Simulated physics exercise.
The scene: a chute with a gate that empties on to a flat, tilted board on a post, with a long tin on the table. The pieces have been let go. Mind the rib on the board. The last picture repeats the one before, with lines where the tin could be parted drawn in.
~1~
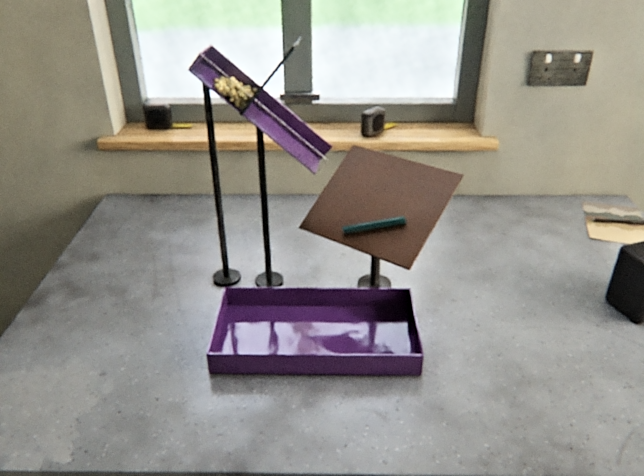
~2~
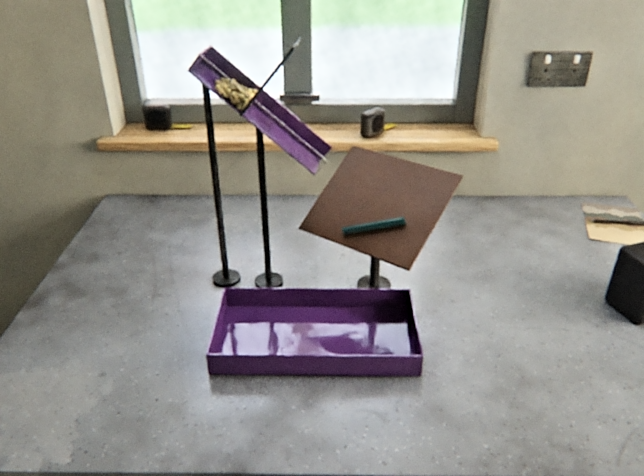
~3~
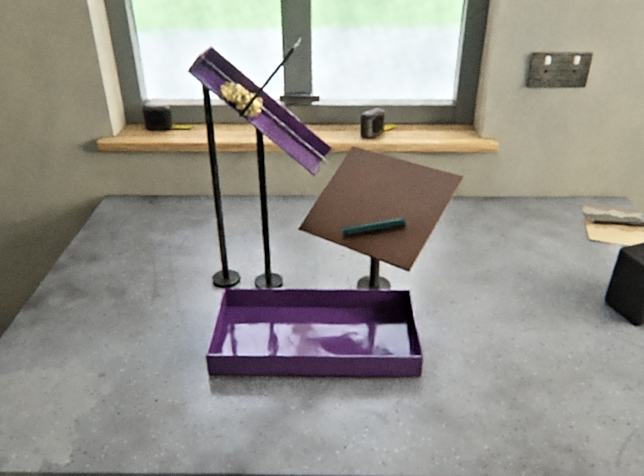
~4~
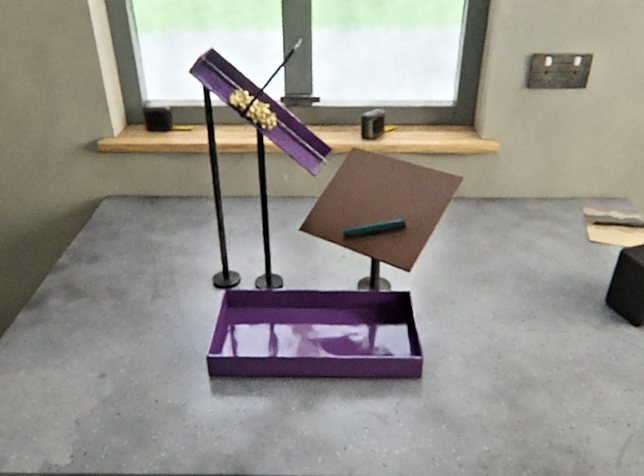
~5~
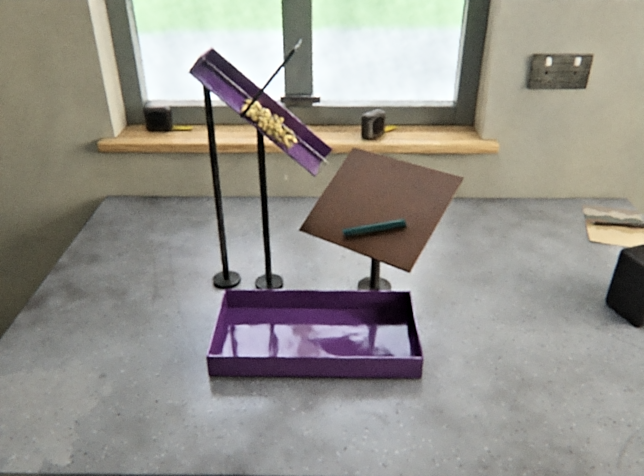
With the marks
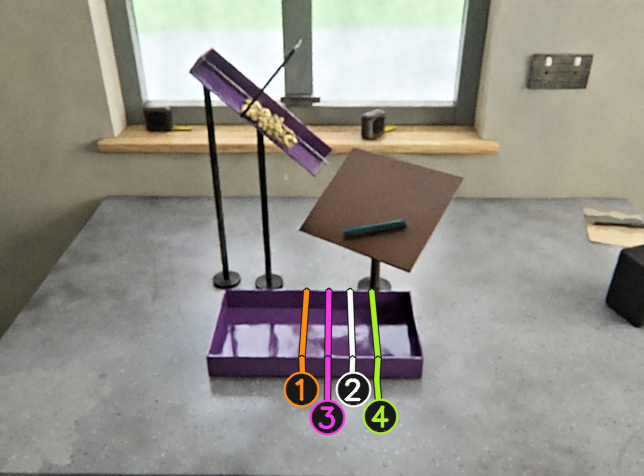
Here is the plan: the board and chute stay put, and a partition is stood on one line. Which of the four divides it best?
1 works best here.
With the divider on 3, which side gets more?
The left side.
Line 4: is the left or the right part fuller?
Left.
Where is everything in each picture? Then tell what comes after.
In the first frame, load behind the gate at (239, 91), soya beans; lip of the chute at (318, 167), sloping fairly steeply.
In the second frame, middle of the board at (378, 202), tilted fairly steeply; middle of its low edge at (350, 248); of its high edge at (405, 159).
In the third frame, front corners of the tin at (206, 355) and (422, 357), empty; front of the load at (258, 111).
In the fourth frame, middle of the load at (255, 106); its front at (273, 124), about a third of the way to the lip; rib from (404, 219) to (342, 230).
In the fifth frame, middle of the load at (271, 119); its front at (294, 141), about two thirds of the way to the lip.
On the marked copy, line 1 crosses the front rim at (302, 357); line 2 crosses the front rim at (352, 357); line 3 crosses the front rim at (327, 357); line 4 crosses the front rim at (377, 357).
If 1 is chosen, of what is caught, about half on the left of the divider, about half on the right.
If 2 is chosen, of what is caught, most on the left of the divider, a small part on the right.
If 3 is chosen, of what is caught, most on the left of the divider, a small part on the right.
If 4 is chosen, of what is caught, nearly all on the left of the divider, a small part on the right.
